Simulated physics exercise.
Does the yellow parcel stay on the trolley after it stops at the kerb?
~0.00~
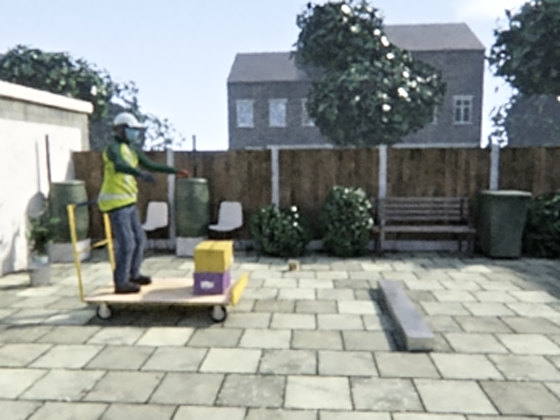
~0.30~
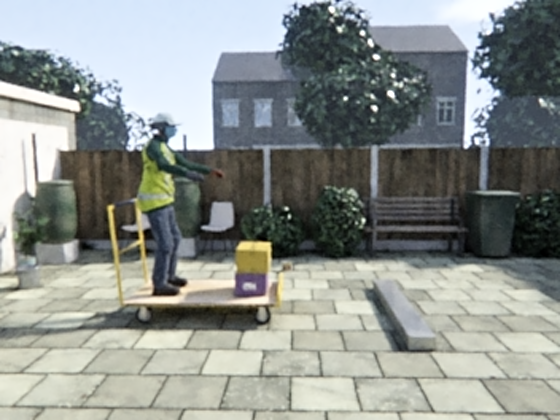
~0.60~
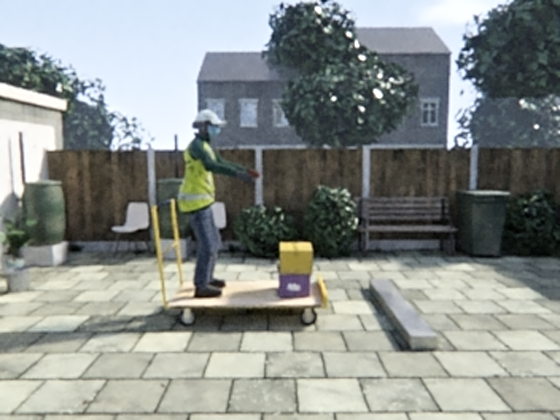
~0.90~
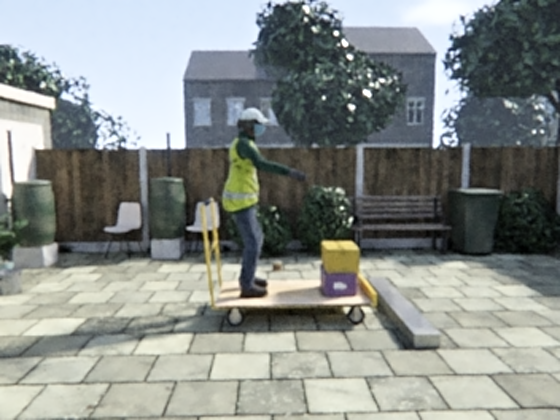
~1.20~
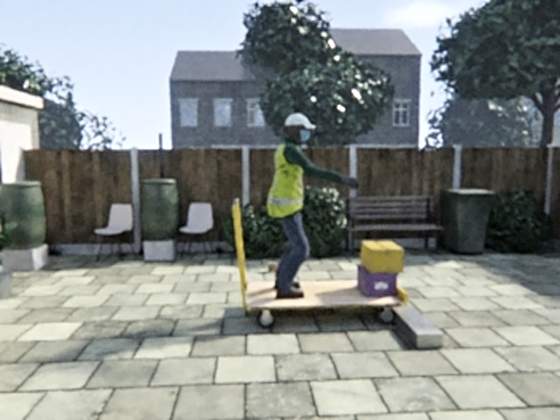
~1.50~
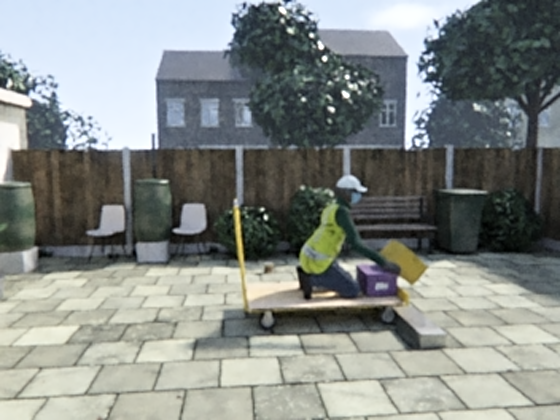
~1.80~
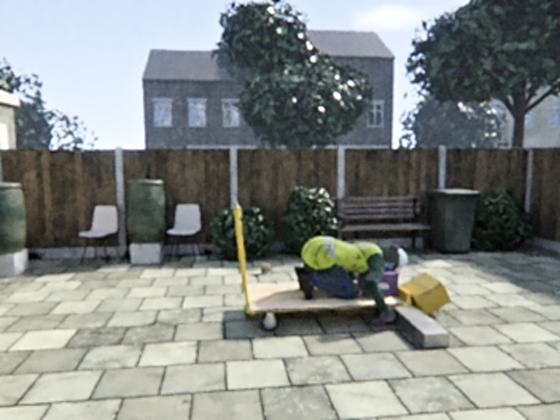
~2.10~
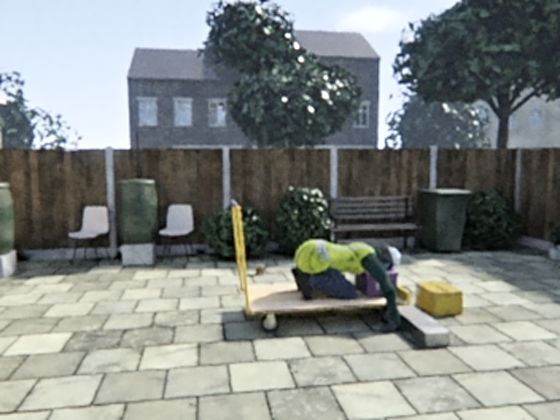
No, the yellow parcel tumbles off the front of the trolley and ends up on the paving beyond it.
